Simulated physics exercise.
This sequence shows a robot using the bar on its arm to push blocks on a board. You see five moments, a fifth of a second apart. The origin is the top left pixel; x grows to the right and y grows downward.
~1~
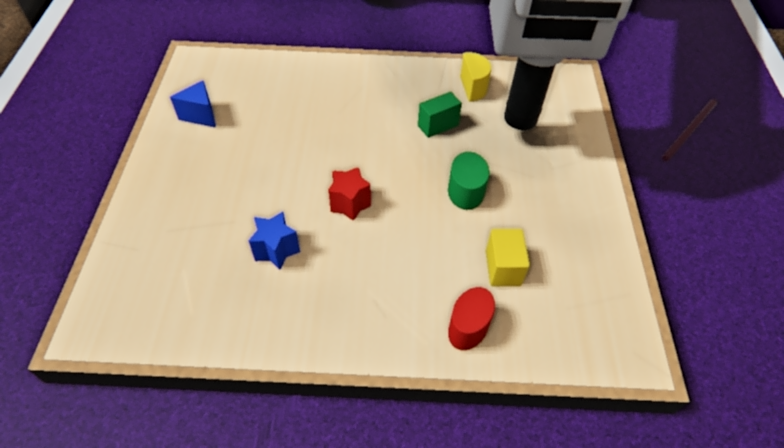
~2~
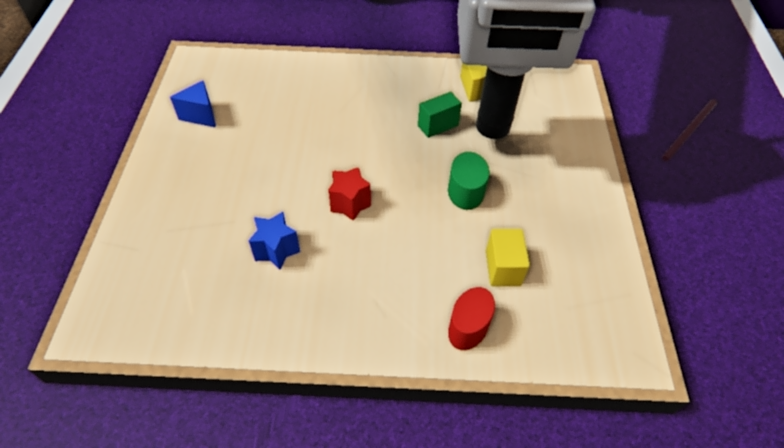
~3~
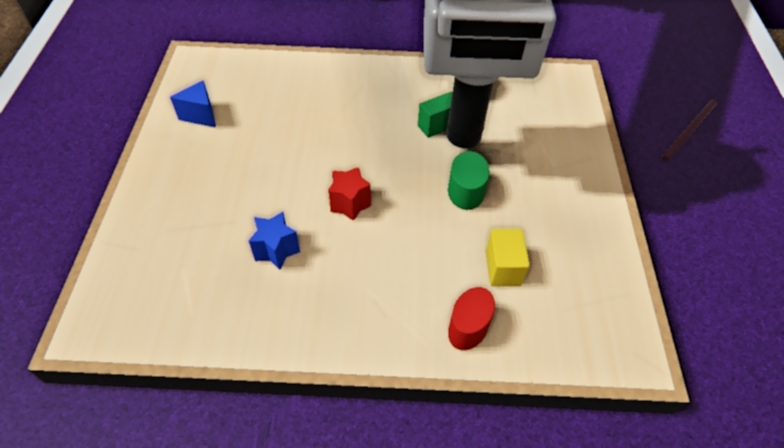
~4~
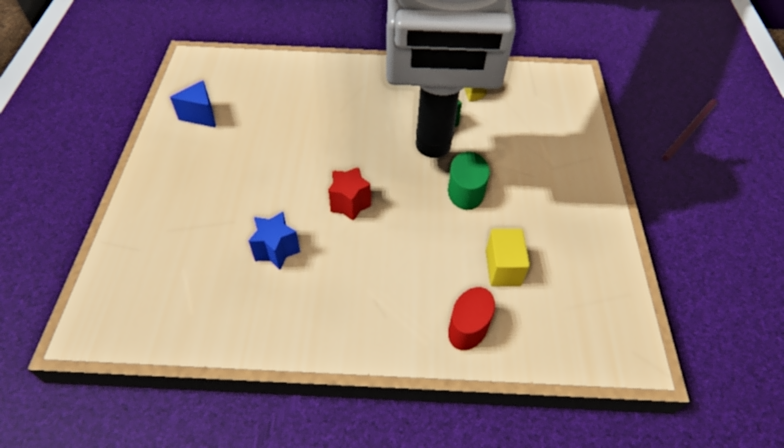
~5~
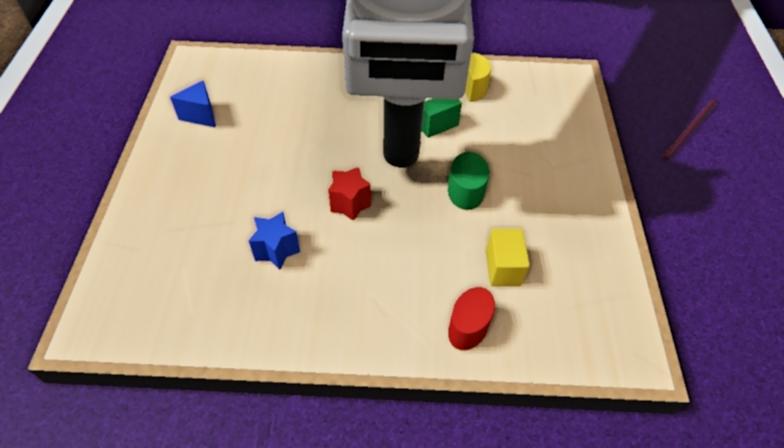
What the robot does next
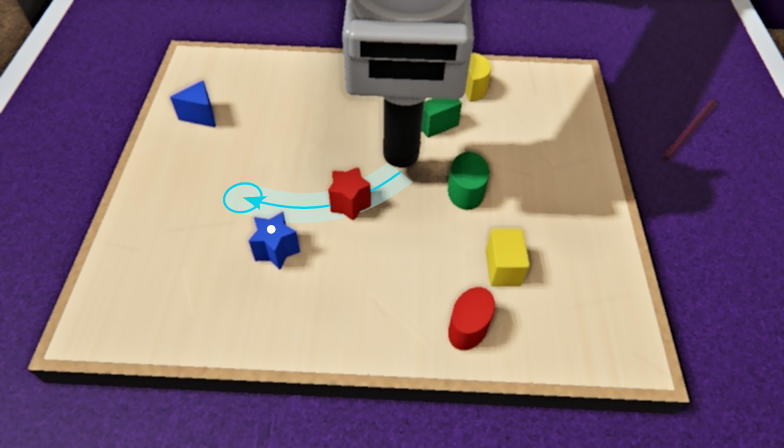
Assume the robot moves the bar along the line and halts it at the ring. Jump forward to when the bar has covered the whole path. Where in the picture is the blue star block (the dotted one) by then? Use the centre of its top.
I predict (249, 242).
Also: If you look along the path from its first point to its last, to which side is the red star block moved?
Goes left.
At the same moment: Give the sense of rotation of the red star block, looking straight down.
From overhead, the rotation is counterclockwise.
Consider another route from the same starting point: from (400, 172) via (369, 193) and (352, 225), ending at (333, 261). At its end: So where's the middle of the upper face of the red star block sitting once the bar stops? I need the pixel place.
It ends at (300, 221).
The drawn path runs from (400, 172) over (355, 198) and (298, 208) to (243, 198); the dot is on the blue star block.
The first path, step by step. One third of the way, bar at (353, 182); red star block at (324, 193).
Two thirds of the way, bar at (295, 191); blue star block at (253, 238), turned 50° anticlockwise; red star block at (269, 209), turned 25° anticlockwise.
At the end, bar at (238, 181); blue star block at (249, 242), turned 65° anticlockwise; red star block at (251, 209), turned 55° anticlockwise; green elliptical block not moved.
